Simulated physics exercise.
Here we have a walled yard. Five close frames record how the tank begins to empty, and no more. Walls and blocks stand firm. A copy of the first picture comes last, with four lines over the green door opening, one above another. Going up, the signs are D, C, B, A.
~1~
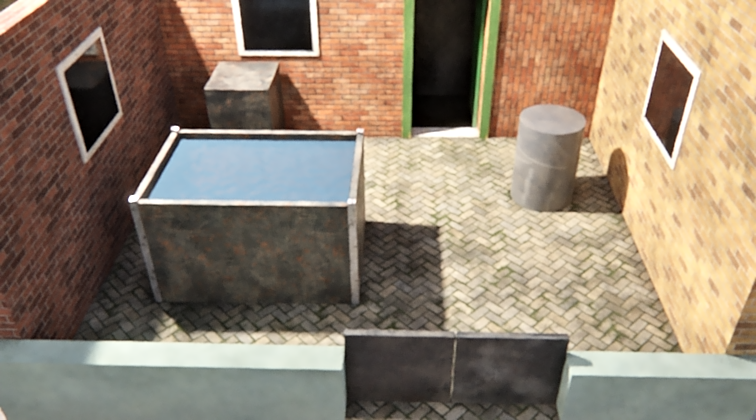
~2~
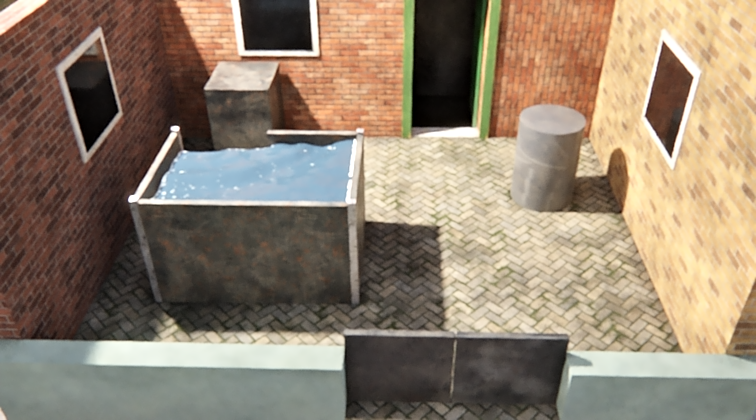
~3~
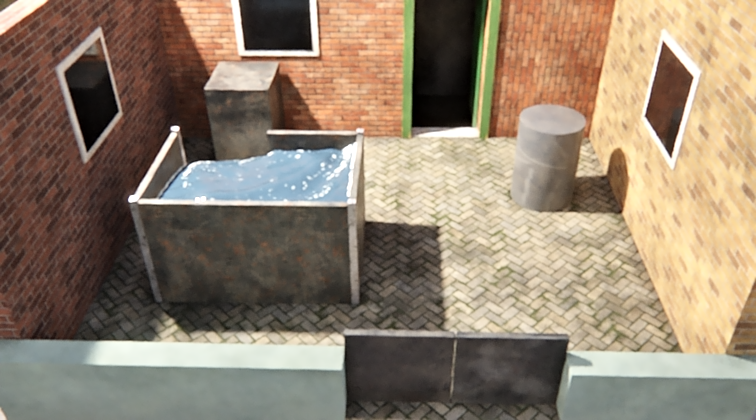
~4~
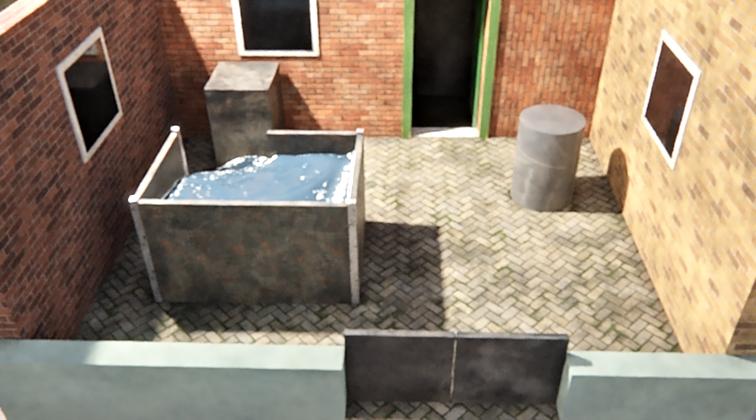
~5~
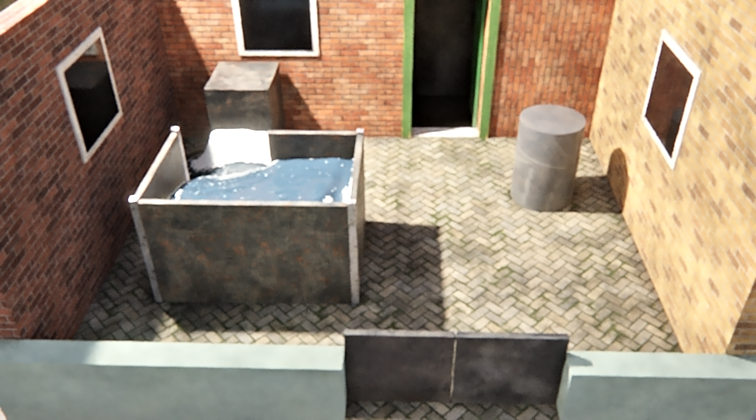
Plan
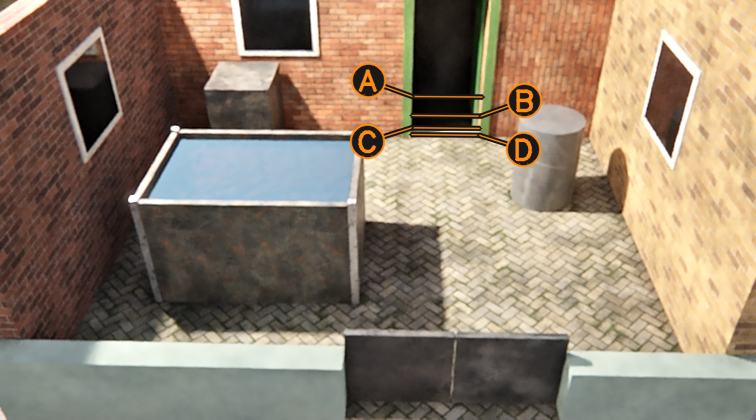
At the start, a tank full of still blue water stands on the left of a brick-walled yard with a grey barrel, green doorway and shut gate. Then part of its back side is open, the water churns with white flecks, and its level sinks as foam rises near the back left corner.
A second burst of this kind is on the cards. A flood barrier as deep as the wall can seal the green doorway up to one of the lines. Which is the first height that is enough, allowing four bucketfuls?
C.
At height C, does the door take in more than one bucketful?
No.
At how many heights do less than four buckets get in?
Three.
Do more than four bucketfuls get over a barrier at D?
Yes, that goes wrong.
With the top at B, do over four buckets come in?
No, not at all.
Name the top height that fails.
D it is.
In orange, A at (447, 96); B at (446, 115); C at (445, 128); D at (445, 134); from the bottom up D, C, B, A.
For height A, nothing gets over.
For height B, nothing gets over.
For height C, a splash gets over, under a bucket.
For height D, about 14 bucketfuls get in.
